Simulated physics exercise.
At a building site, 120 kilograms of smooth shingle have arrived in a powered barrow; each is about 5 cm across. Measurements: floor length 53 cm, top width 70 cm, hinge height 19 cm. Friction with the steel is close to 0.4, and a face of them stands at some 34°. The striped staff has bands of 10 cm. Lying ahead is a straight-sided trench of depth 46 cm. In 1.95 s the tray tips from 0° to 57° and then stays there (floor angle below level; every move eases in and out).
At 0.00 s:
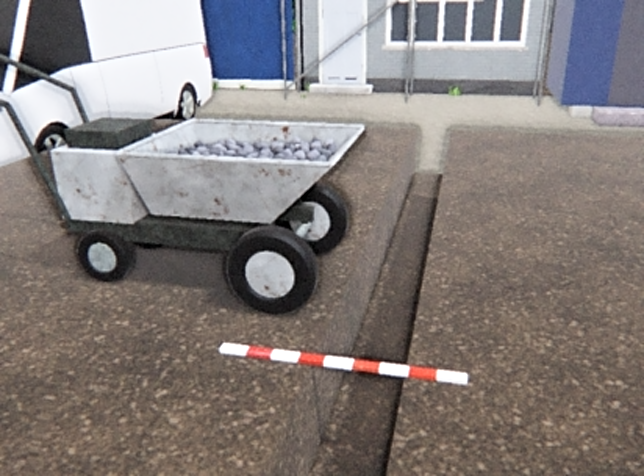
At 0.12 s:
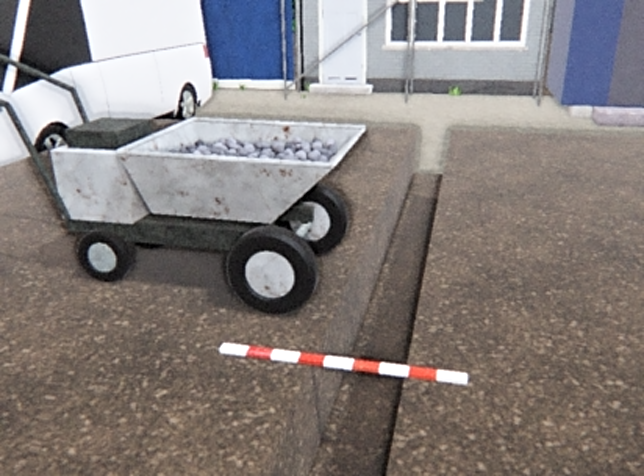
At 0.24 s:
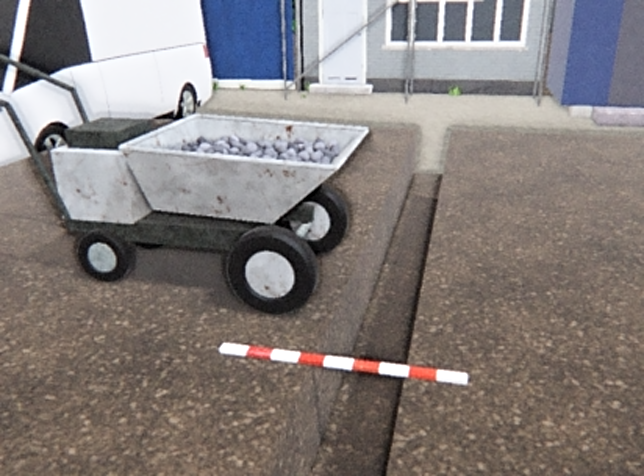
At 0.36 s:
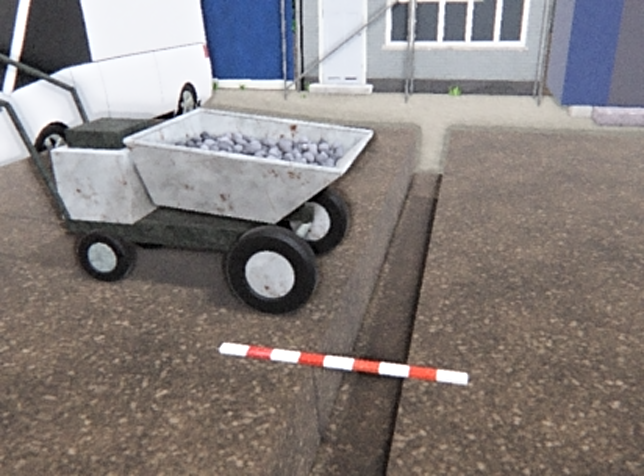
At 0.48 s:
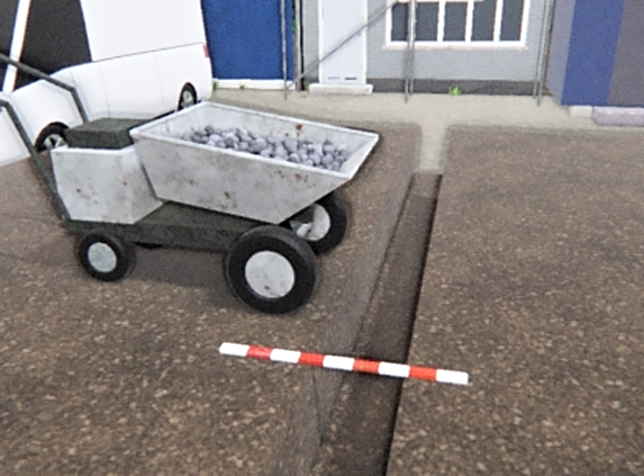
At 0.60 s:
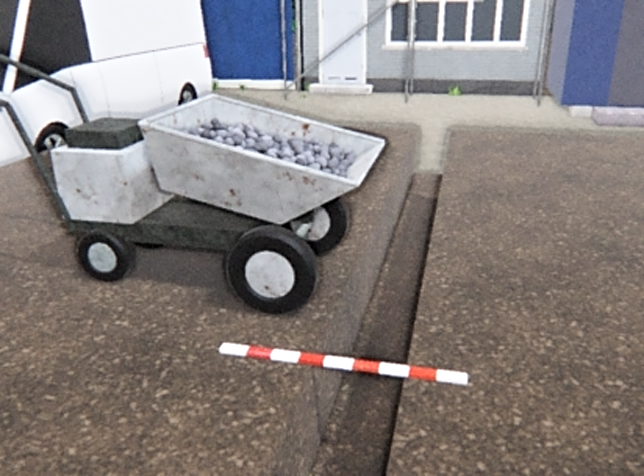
To begin with, a grey dumper loaded with rounded stones stands beside a narrow trench, its tray level, with a red-and-white striped staff lying in front. The tray then slowly tilts, its rear rising and its front lip lowering toward the right, while the wheels stay still and the stones shift slightly.
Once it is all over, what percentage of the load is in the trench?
Roughly 35 percent of the load is in the trench.
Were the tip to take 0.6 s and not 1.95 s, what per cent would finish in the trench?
Then some 25 per cent would.
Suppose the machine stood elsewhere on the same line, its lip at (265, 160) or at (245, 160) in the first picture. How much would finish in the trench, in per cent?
Around 95% for the first place and 100% for the second.
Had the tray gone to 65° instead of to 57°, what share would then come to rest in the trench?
In that case near 25 per cent.
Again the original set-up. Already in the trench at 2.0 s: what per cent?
Close to 5 per cent has got there by then.
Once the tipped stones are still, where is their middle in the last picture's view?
Middle at around (452, 291), I'd say.
After 1.5 s the floor is at 48°; 100 % in the tray; the foremost stones are at (403, 224).
After 2.0 s the floor is at 57°; 55 % in the tray, 3 % in the trench, 43 % past the trench; the foremost stones are at (527, 291).
After 2.4 s the floor is at 57°; 29 % in the tray, 6 % in the trench, 65 % past the trench; the foremost stones are at (586, 293).
After 4.3 s the floor is at 57°; 0 % in the tray, 35 % in the trench, 65 % past the trench; the foremost stones are at (628, 315).
